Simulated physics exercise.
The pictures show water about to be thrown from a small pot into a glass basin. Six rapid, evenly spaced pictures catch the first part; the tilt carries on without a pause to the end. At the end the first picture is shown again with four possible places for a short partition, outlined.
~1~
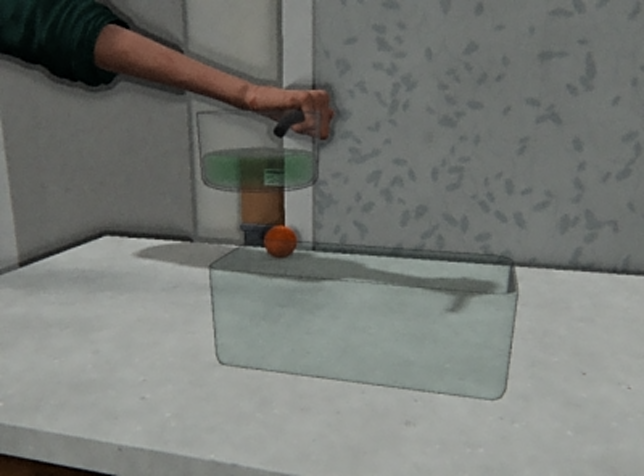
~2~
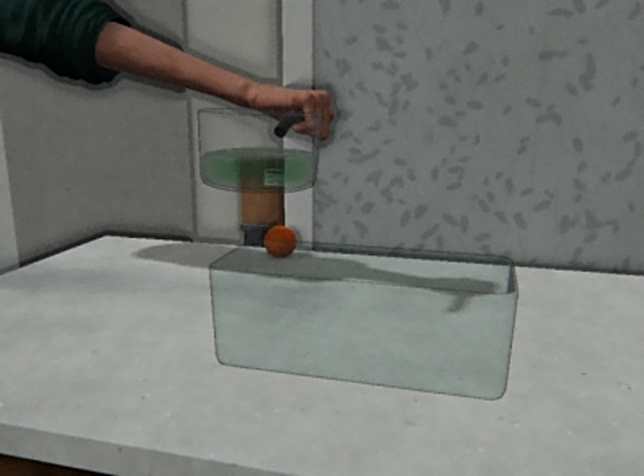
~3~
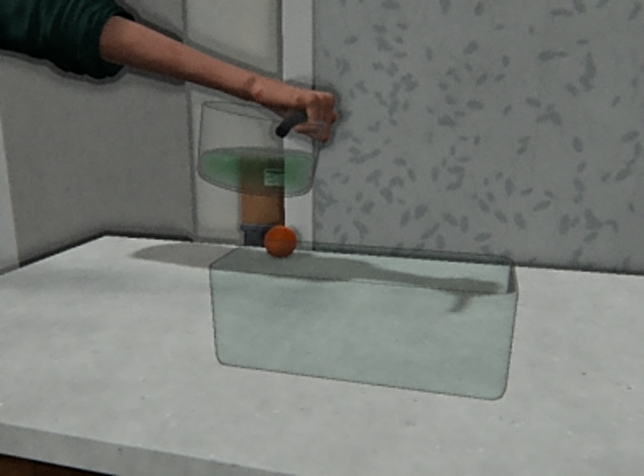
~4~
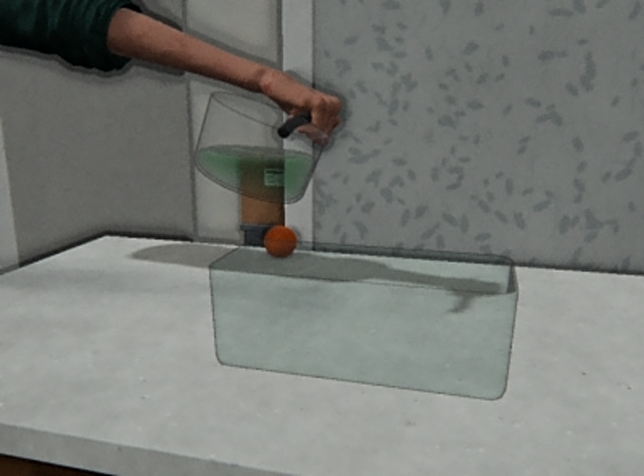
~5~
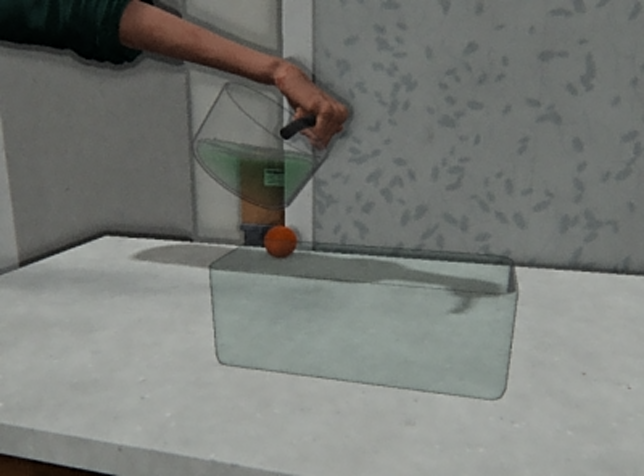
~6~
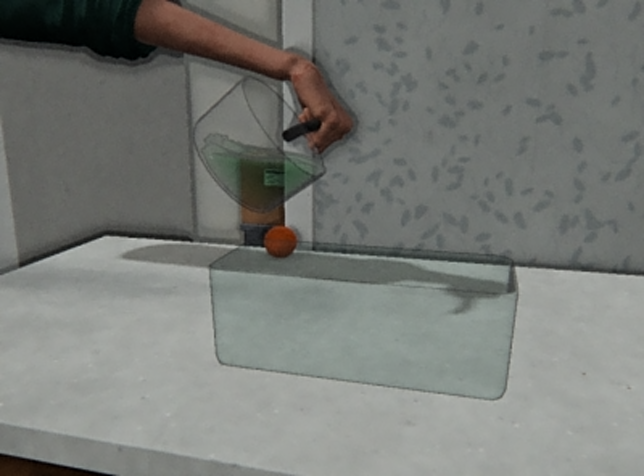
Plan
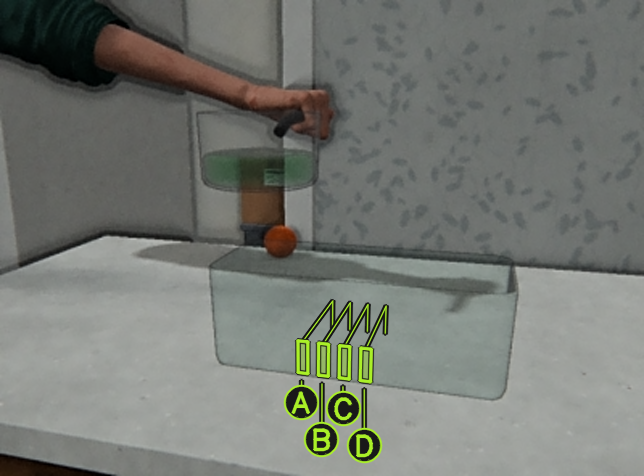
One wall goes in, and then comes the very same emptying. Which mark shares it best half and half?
B is best.
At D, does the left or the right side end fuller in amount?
More ends on the left.
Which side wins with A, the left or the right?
The right one.
On the marked copy, A at (301, 380); B at (322, 383); C at (342, 386); D at (364, 389).
Choosing A, about 16 % ends left of the wall and 83 % right of it.
Choosing B, about 47 % ends left of the wall and 52 % right of it.
Choosing C, about 76 % ends left of the wall and 21 % right of it; 3 % is lost outside.
Choosing D, about 92 % ends left of the wall and 6 % right of it.
